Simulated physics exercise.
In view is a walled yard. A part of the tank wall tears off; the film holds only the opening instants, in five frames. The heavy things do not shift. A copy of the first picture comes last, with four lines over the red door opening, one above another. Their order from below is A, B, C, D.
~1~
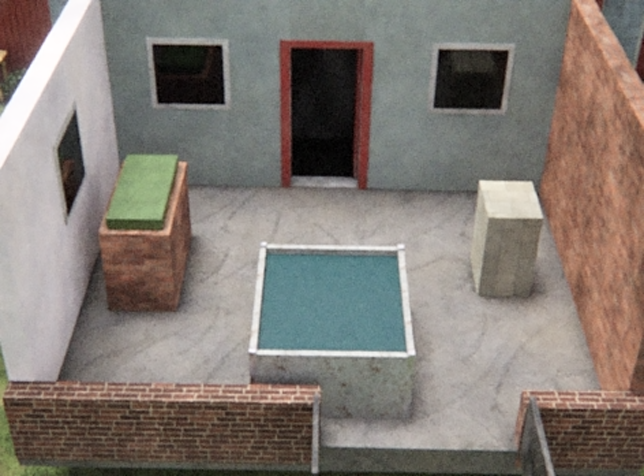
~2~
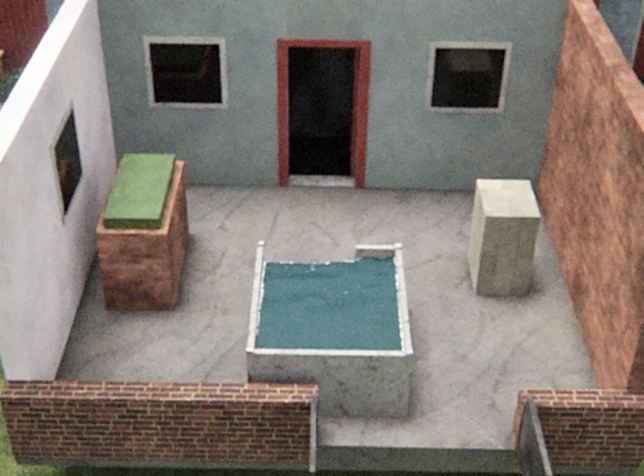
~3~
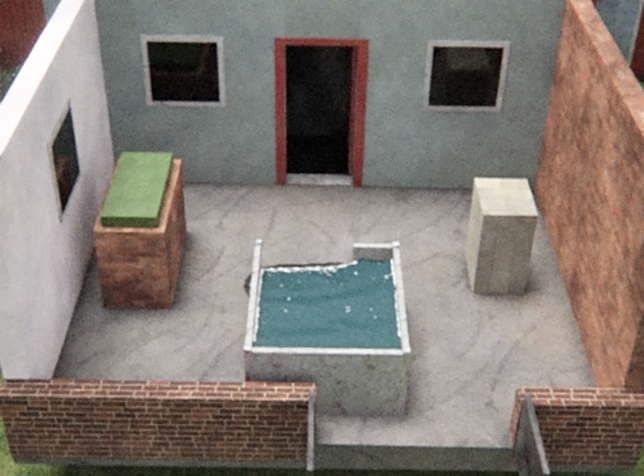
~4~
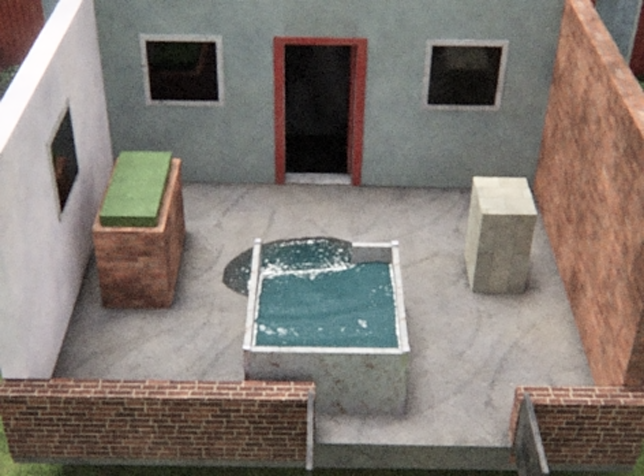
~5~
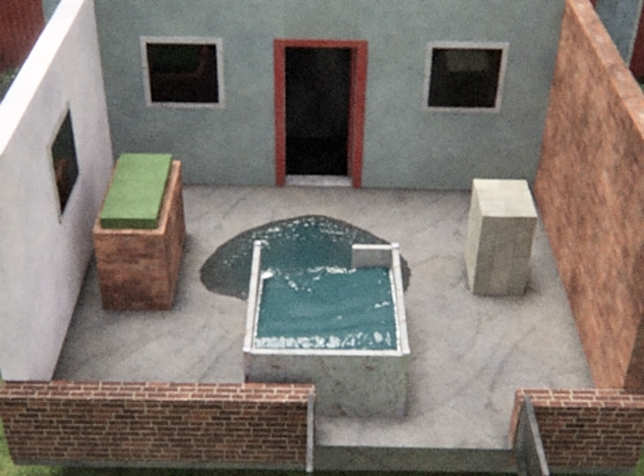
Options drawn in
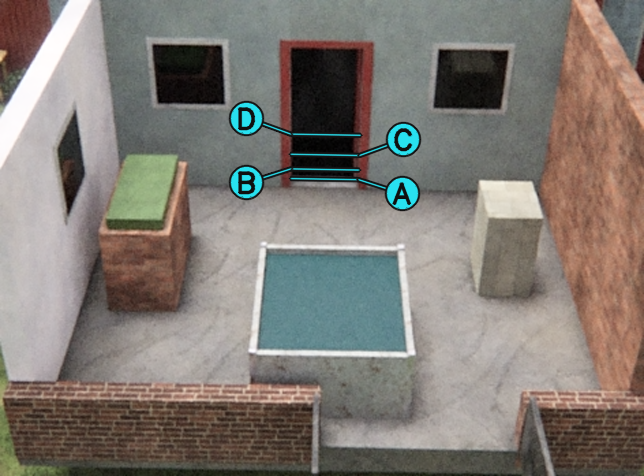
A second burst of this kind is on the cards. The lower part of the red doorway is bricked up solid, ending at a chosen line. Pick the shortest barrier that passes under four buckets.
The limit is B.
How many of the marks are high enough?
Three of the four.
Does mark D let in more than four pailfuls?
No, that is safe.
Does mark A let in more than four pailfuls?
Yes.
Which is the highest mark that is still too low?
A it is.
On the marked copy, A at (324, 179); B at (324, 169); C at (325, 154); D at (325, 134); from the bottom up A, B, C, D.
Choosing A, some 15 bucketfuls get in.
Choosing B, a bucket or two gets in.
Choosing C, nothing gets over.
Choosing D, nothing gets over.
